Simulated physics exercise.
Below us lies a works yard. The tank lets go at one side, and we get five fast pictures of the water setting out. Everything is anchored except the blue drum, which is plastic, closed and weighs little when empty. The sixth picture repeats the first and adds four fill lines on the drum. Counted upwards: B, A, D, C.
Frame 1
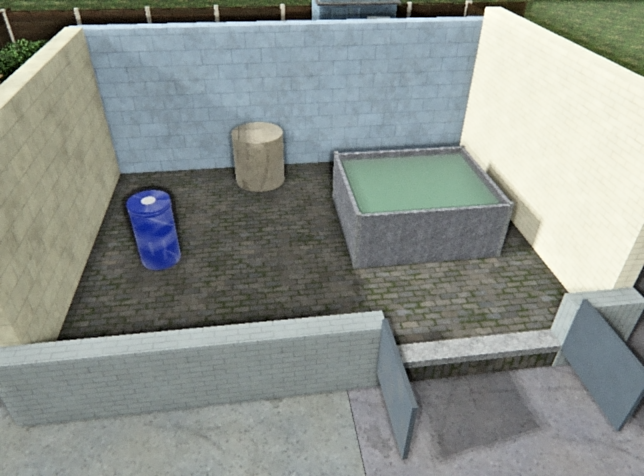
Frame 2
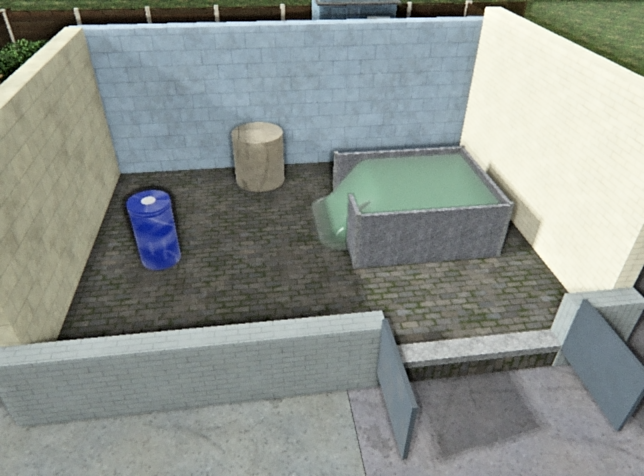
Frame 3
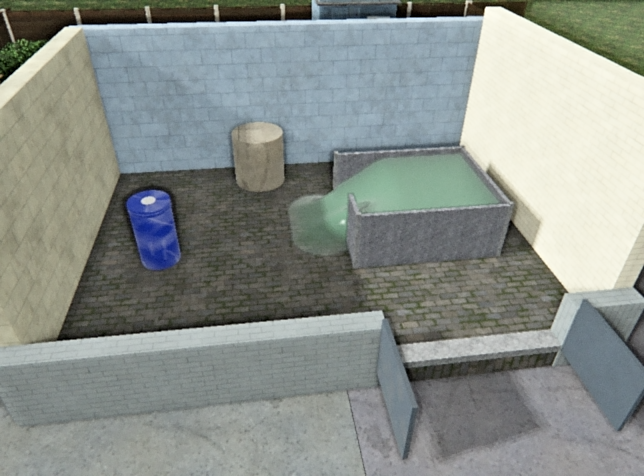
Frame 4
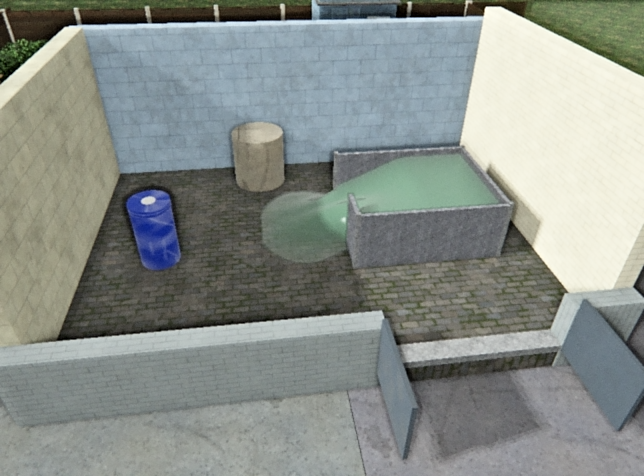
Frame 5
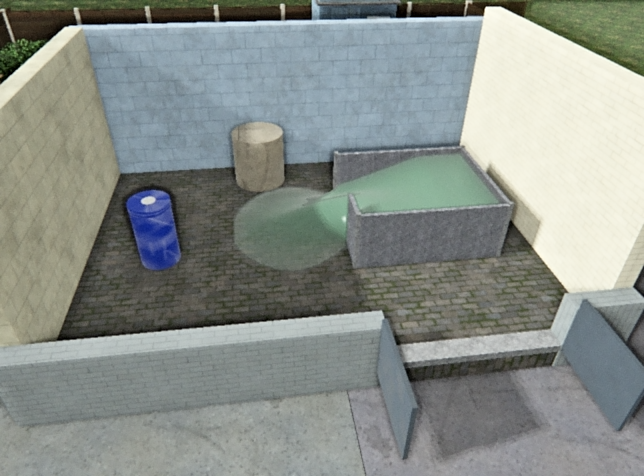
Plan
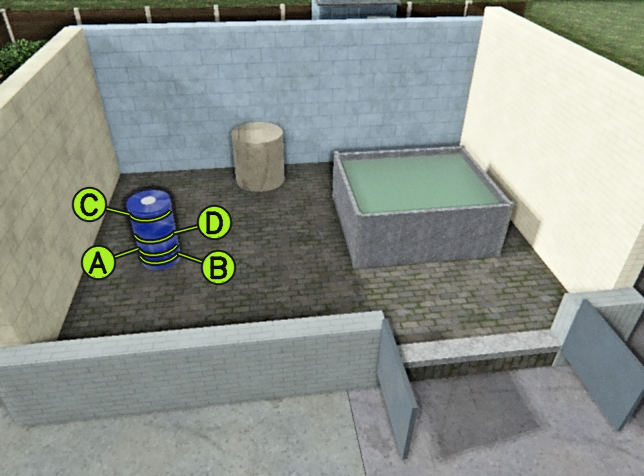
In a walled works yard, green liquid pours from a tank's left side and spreads leftward across the paving.
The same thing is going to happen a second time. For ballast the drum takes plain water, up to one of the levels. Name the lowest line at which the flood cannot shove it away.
Choose D.
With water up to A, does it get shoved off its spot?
Yes.
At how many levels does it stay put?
Two of them.
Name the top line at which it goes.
That would be A.
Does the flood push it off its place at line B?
Yes, it does.
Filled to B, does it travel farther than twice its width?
Yes, it does.
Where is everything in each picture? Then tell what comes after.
Lid of the blue drum at (148, 201); tank full, its middle at (416, 182); open gate at (475, 305), in the first picture.
In the second picture, 2 % of the ground wet, in view closest to the drum at (324, 235).
In the third picture, 5 % of the ground wet, in view closest to the drum at (301, 237).
In the fourth picture, 8 % of the ground wet, in view closest to the drum at (268, 236).
Lid of the blue drum at (148, 201); 11 % of the ground wet, in view closest to the drum at (240, 238), in the fifth picture.
On the marked copy, A at (155, 255); B at (157, 263); C at (147, 220); D at (152, 241); from the bottom up B, A, D, C.
Choosing A, it is pushed about its own width away.
Choosing B, it is pushed about 5 times its own width away.
Choosing C, it does not move.
Choosing D, it does not move.
